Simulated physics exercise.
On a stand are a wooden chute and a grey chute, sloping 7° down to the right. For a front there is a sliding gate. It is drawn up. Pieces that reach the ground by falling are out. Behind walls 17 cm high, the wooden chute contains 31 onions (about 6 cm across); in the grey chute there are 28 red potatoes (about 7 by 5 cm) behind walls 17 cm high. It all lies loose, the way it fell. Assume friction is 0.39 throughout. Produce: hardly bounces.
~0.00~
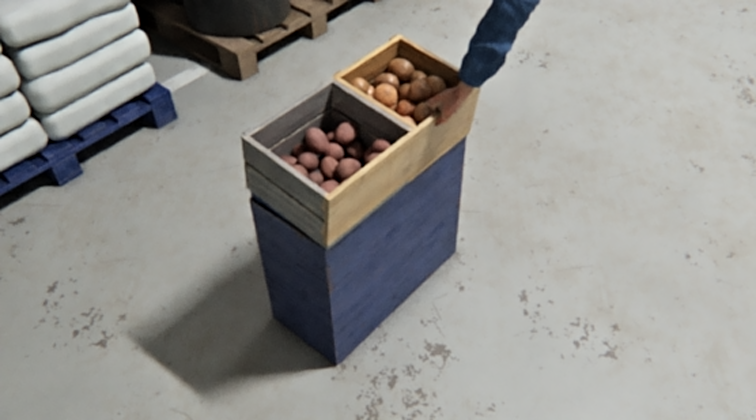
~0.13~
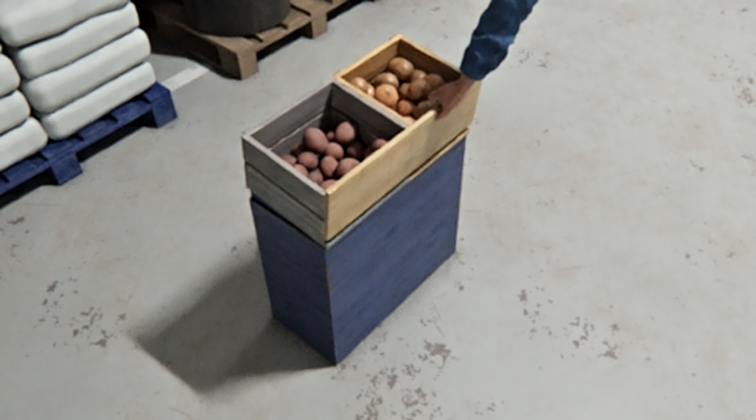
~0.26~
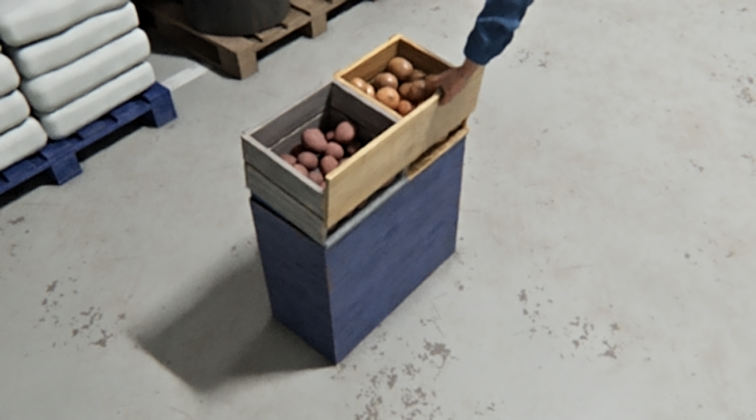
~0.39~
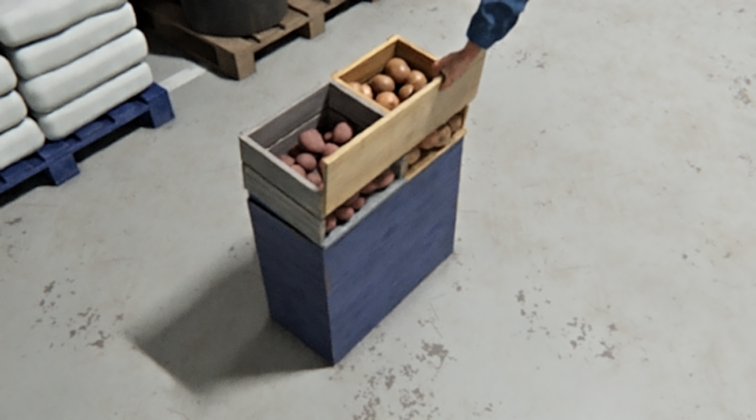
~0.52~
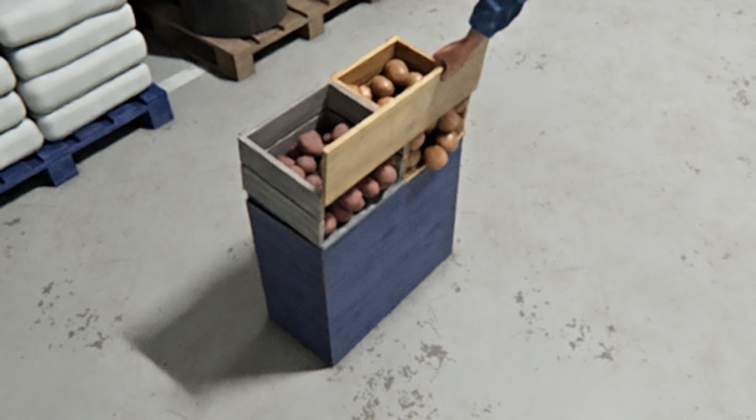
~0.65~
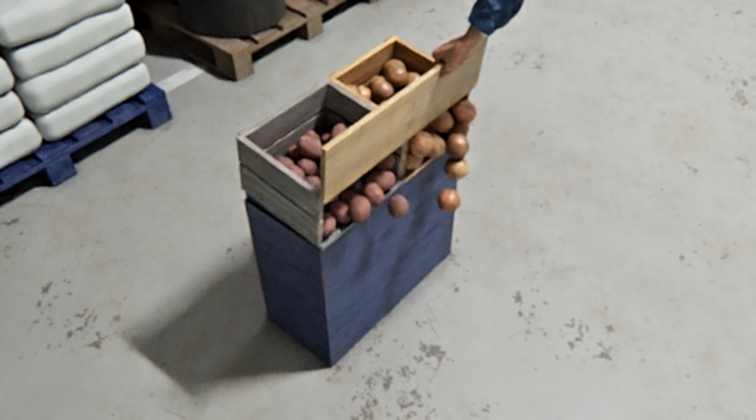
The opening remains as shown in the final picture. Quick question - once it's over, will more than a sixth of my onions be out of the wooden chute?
Yes, above a sixth.
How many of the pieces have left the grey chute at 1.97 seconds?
Grey chute - about 5 out by that time.
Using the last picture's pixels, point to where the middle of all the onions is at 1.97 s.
Middle approx. (446, 286).
After 0.98 s, 8 of 31 out of the wooden chute and 3 of 28 out of the grey chute.
After 1.40 s, 14 of 31 out of the wooden chute and 5 of 28 out of the grey chute.
After 1.97 s, 21 of 31 out of the wooden chute and 5 of 28 out of the grey chute.
Outcome (at 2.72 s), 31 of 31 out of the wooden chute and 5 of 28 out of the grey chute. Asked share, 31 of 31, 100 per cent.
